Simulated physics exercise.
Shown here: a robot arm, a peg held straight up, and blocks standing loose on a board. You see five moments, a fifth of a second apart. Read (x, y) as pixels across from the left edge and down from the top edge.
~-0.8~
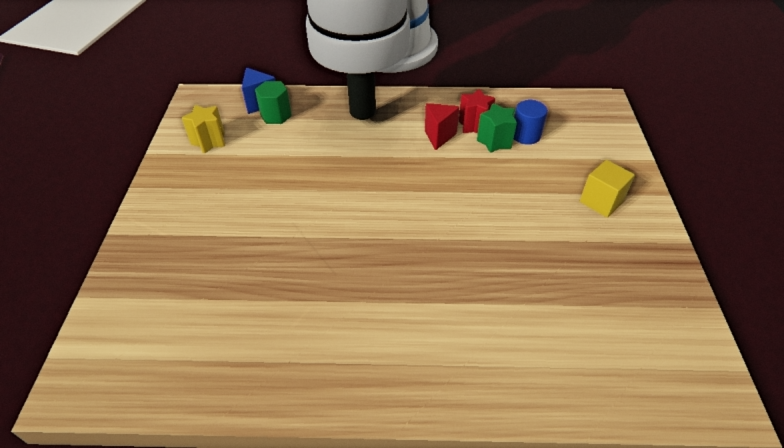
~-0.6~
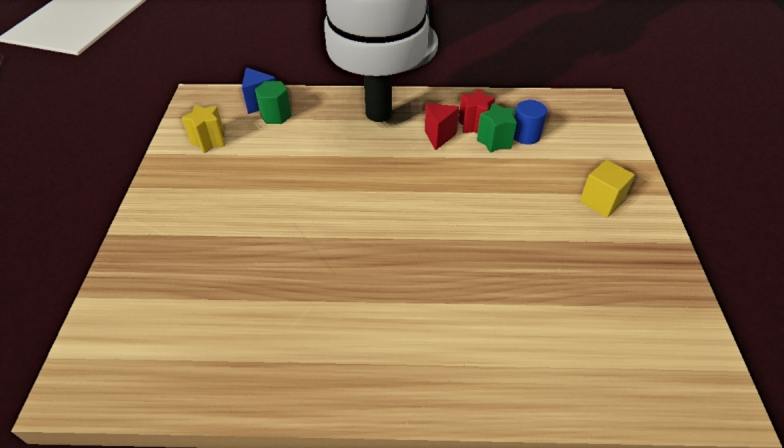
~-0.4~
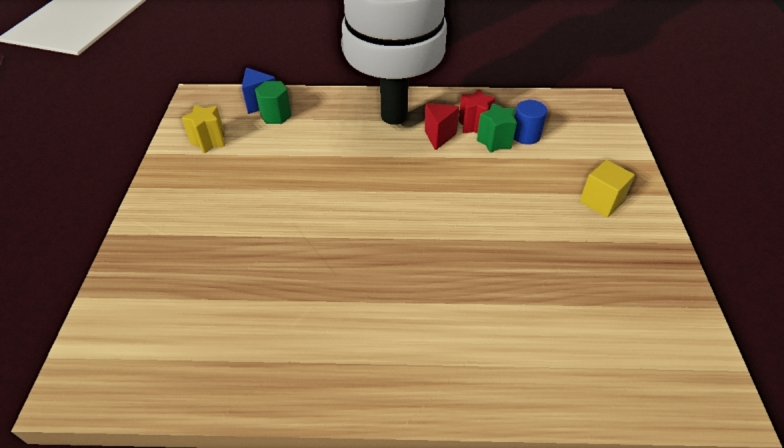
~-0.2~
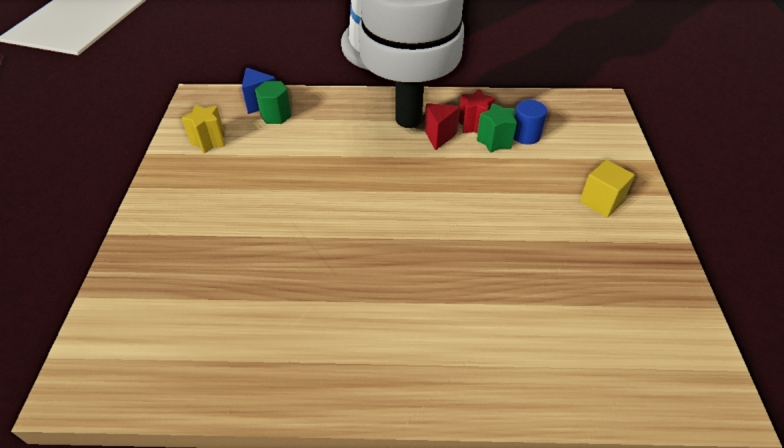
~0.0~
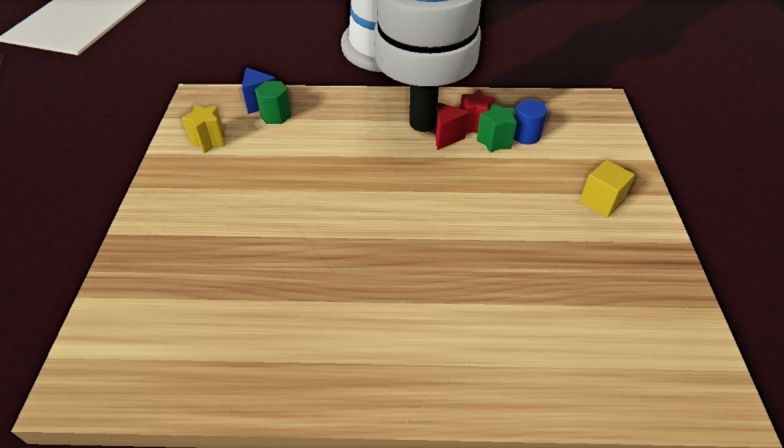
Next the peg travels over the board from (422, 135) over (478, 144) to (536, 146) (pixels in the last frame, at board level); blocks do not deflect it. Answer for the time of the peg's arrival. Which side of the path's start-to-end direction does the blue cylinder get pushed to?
Measured against the direction from start to end, the blue cylinder shifts toward the left-hand side.
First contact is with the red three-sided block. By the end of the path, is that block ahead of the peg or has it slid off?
I think the peg loses the red three-sided block somewhere along the way.
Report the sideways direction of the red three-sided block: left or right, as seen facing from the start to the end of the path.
Facing from start to end, it shifts right.
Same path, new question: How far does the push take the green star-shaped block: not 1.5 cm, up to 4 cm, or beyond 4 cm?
Offset: Above 4 cm.
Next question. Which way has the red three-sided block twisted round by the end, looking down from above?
Looking down, it rotates clockwise.
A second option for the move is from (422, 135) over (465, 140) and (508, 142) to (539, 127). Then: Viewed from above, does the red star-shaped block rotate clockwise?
Answer: No.
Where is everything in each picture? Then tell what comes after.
In the first picture, lower end of the peg at (363, 113), tops of blocks, red three-sided block at (441, 110), red star-shaped block at (478, 99), green star-shaped block at (500, 114), blue cylinder at (532, 108).
In the second picture, peg at (379, 115), blocks as before.
In the third picture, peg at (394, 118), blocks as before.
In the fourth picture, peg at (409, 121), blocks as before.
In the fifth picture, peg at (423, 125), red three-sided block at (449, 112), red star-shaped block at (478, 99), green star-shaped block at (500, 114), blue cylinder at (532, 108).
On the path given first. One third of the way, peg at (460, 131); red three-sided block at (485, 123), turned 40° clockwise; green star-shaped block at (511, 114), turned 30° anticlockwise; blue cylinder at (536, 107).
Two thirds of the way, peg at (500, 135); red three-sided block at (510, 134), turned 85° clockwise; green star-shaped block at (536, 121), turned 55° anticlockwise; blue cylinder at (546, 104).
At the end, peg at (538, 135); red three-sided block at (513, 135), turned 95° clockwise; red star-shaped block not moved; green star-shaped block at (571, 125), turned 20° anticlockwise; blue cylinder at (556, 102).
